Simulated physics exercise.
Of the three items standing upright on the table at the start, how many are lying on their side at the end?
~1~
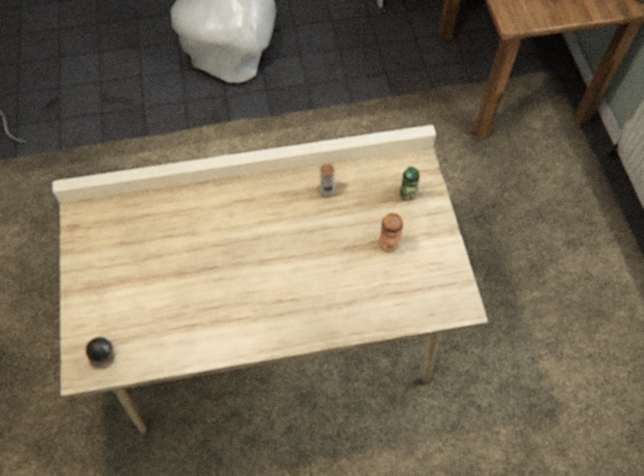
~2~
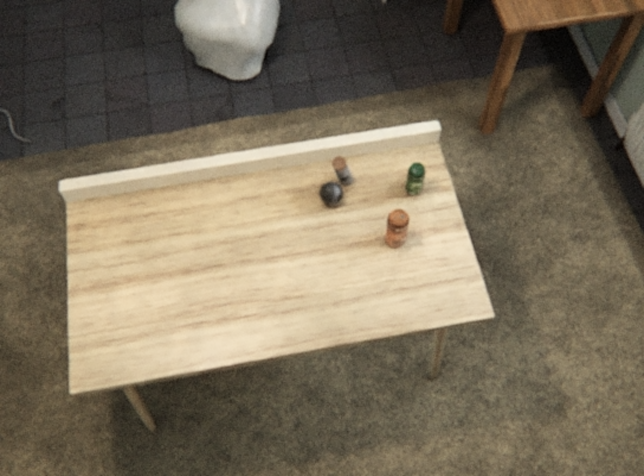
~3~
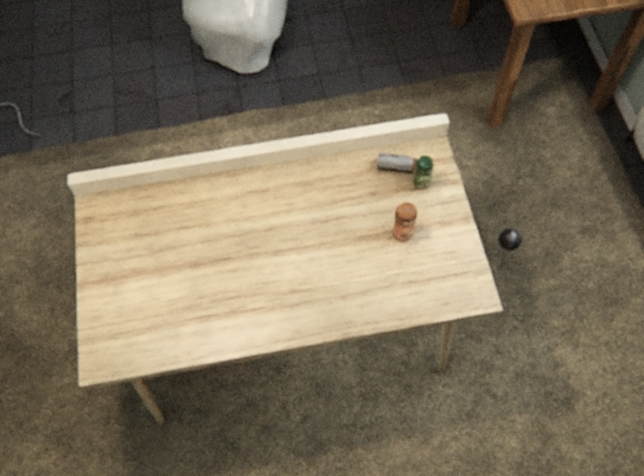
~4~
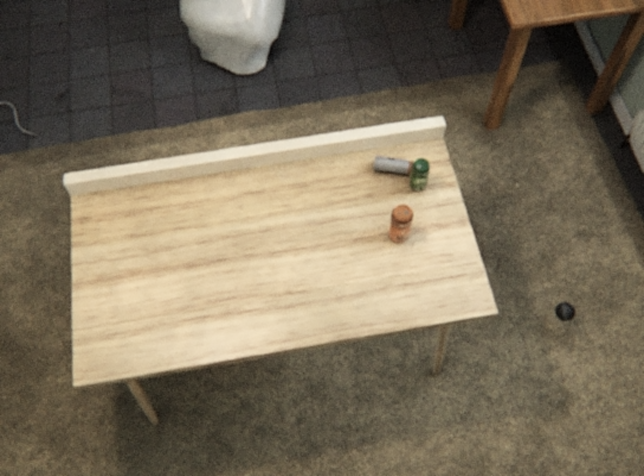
One of them is lying on its side at the end, the grey shaker, while the orange can and the green can are still standing.
